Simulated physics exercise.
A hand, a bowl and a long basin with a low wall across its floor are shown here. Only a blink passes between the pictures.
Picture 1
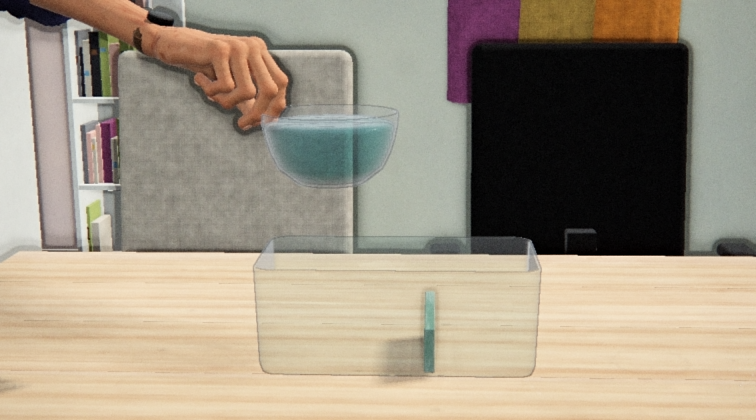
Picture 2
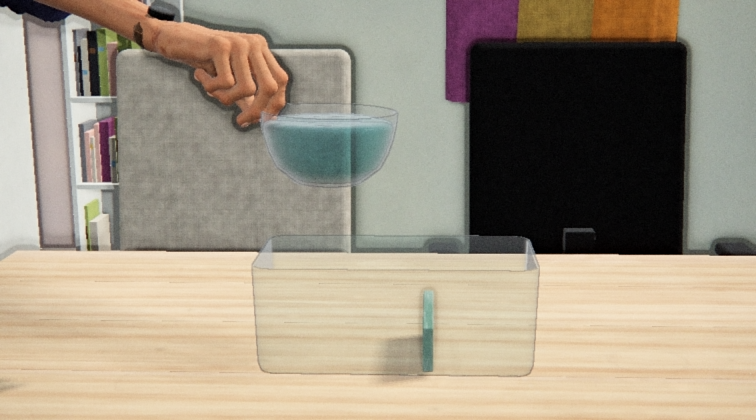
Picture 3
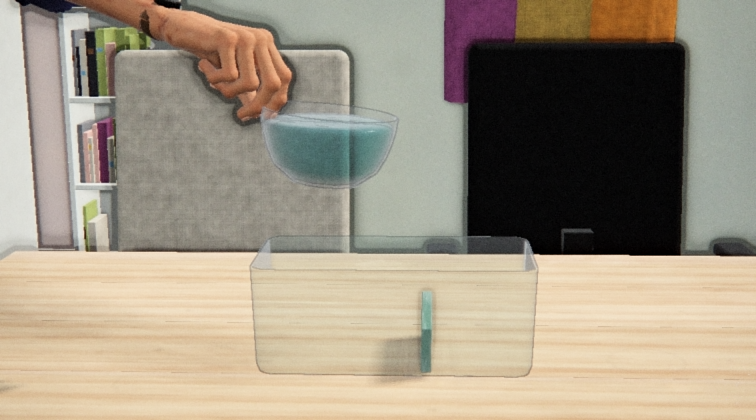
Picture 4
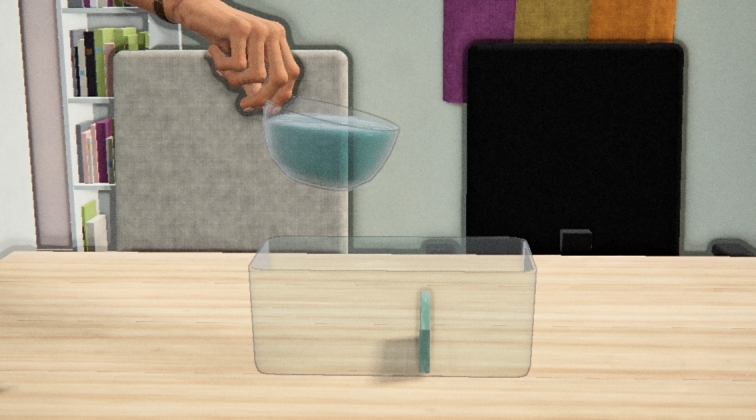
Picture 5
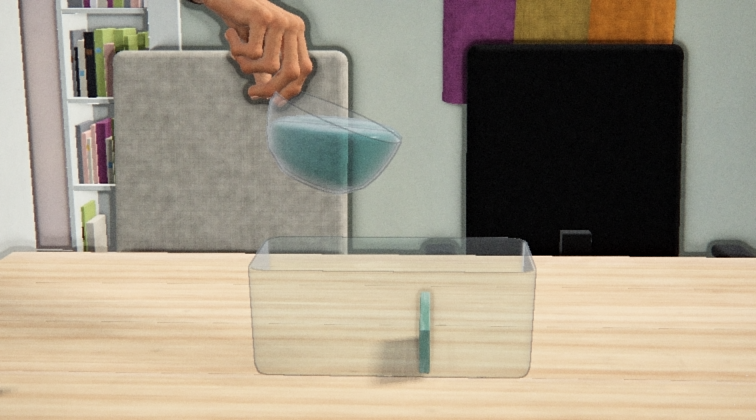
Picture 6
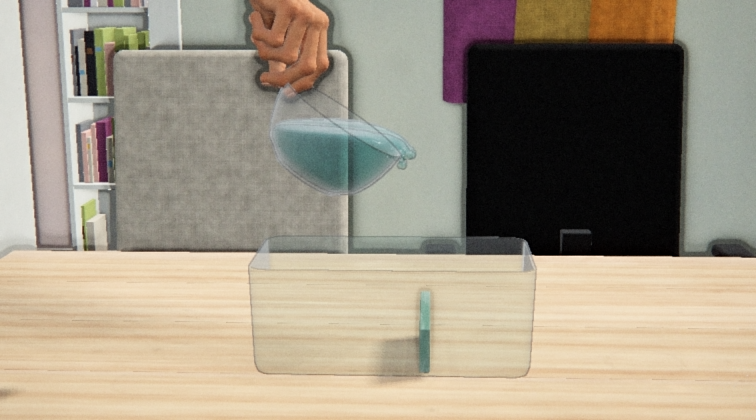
A hand tilts a clear bowl of blue-green liquid rightward until some trickles over its edge.
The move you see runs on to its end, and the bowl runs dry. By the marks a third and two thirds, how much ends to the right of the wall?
Most likely the amount right of the wall will lie in the middle range, one third to two thirds.
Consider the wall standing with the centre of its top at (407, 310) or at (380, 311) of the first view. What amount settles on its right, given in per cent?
About 75 and 90 per cent.
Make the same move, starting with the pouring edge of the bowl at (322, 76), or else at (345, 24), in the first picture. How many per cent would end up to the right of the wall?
The first gives 10 %, the second 30 %.
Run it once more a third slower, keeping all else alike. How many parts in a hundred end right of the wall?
I'd say close to 70 per cent.
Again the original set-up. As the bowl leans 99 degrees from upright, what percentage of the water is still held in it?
Roughly 15 percent.
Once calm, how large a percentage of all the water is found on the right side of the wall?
That is roughly 55 percent of it.
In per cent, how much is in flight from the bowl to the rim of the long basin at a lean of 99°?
Around 30 %.
A moment on, the bowl is tipped on its side and 14 per cent is still to pour, 7 is left of the wall and 51 right of it.
Next, the bowl is tipped right over and 0 per cent is still to pour, 37 is left of the wall and 53 right of it.
Then the bowl is tipped right over and 0 per cent is still to pour, 42 is left of the wall and 55 right of it.
Later the bowl is tipped right over and 0 per cent is still to pour, 44 is left of the wall and 54 right of it.
In the end 44 per cent lies left of the wall, 54 right of it and 2 outside.
